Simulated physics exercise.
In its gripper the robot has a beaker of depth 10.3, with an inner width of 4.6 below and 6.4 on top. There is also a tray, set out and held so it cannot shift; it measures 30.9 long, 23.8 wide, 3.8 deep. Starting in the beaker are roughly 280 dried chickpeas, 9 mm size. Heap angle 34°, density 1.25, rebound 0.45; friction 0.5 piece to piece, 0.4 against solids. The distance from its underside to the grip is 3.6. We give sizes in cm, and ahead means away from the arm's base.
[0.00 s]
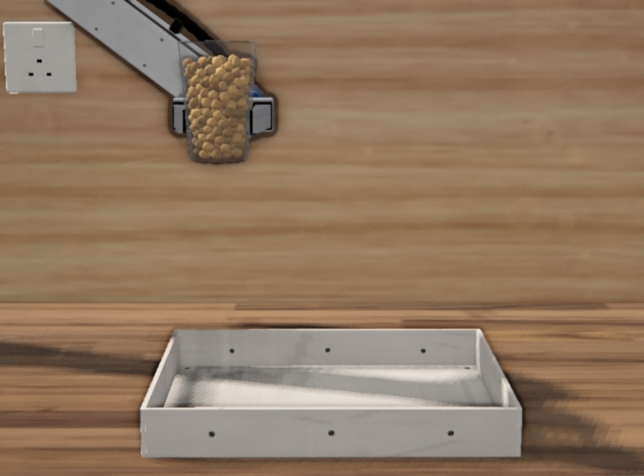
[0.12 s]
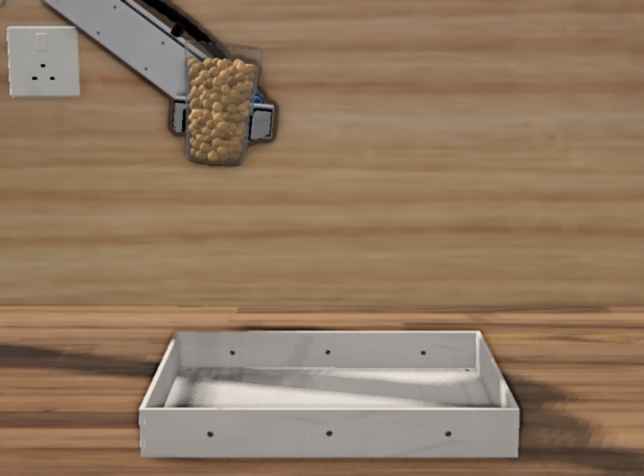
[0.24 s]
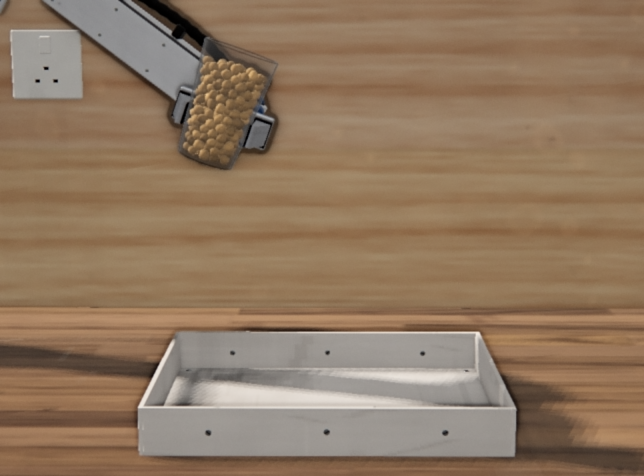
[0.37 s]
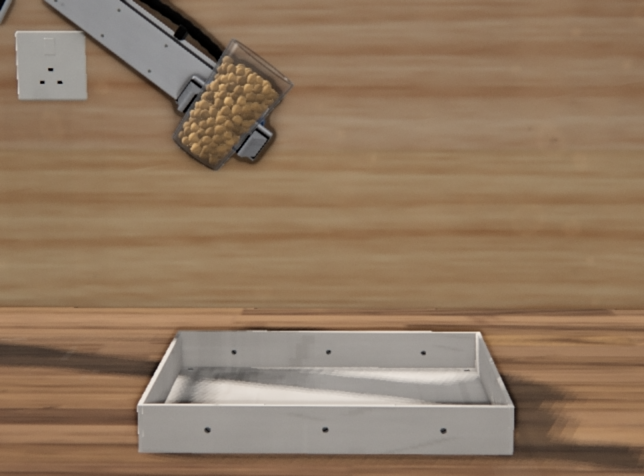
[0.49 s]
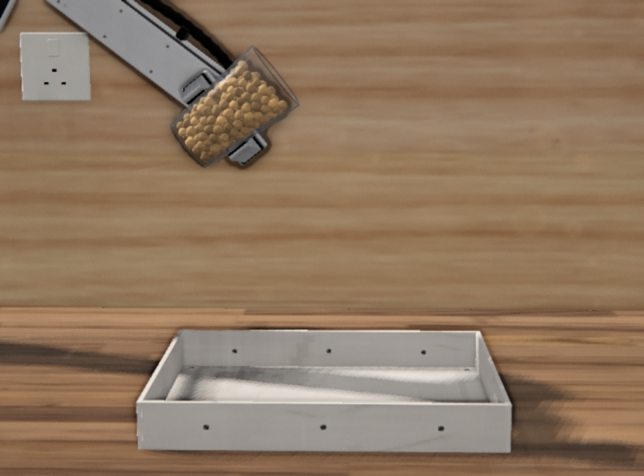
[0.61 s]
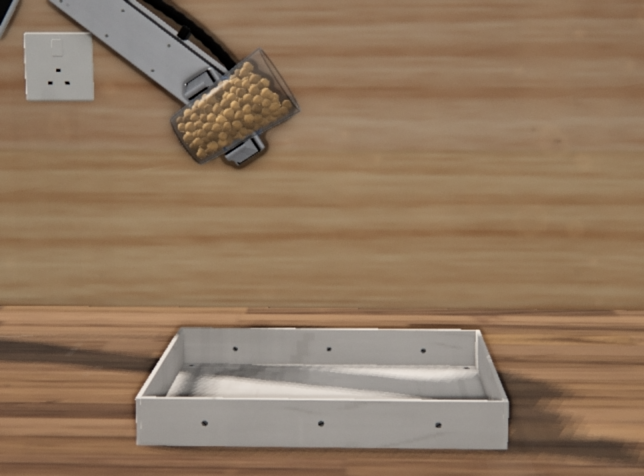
Above a pale tray on a wooden surface, a robot gripper tilts a chickpea-filled beaker rightward.
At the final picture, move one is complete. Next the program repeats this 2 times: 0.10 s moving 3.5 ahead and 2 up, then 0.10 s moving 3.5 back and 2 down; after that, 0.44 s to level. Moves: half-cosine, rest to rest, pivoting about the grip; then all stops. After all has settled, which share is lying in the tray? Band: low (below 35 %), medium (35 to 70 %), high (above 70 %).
Medium.
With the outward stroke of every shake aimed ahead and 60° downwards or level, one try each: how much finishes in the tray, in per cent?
First try about 5 %, second try about 30 %.
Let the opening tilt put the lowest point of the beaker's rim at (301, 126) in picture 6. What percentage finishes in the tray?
Around 65 per cent of it.
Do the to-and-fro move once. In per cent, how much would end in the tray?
Roughly 35 percent.
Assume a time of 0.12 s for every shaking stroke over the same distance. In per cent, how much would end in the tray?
That would give around 35 per cent.
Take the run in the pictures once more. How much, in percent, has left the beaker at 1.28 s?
About 55 per cent so far.
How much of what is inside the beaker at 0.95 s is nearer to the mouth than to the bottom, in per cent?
Near 75 %.
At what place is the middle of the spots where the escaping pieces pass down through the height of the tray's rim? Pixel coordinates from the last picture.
Roughly at (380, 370).
By 0.95 s, tilted 57° forward, highest piece 32 above the table; 187 in the beaker, 12 in the tray, 80 in flight or on a rim.
By 1.28 s, tilted 18° forward, highest piece 32 above the table; 147 in the tray, 127 in the beaker, 3 on the table or floor, 2 in flight or on a rim.
By 1.65 s, level, highest piece 31 above the table; 149 in the tray, 127 in the beaker, 3 on the table or floor.
By 2.70 s, level, highest piece 31 above the table; 149 in the tray, 127 in the beaker, 3 on the table or floor.
Final count, 149 in the tray, 127 in the beaker, 3 on the table or floor. That is 53 % in the tray.
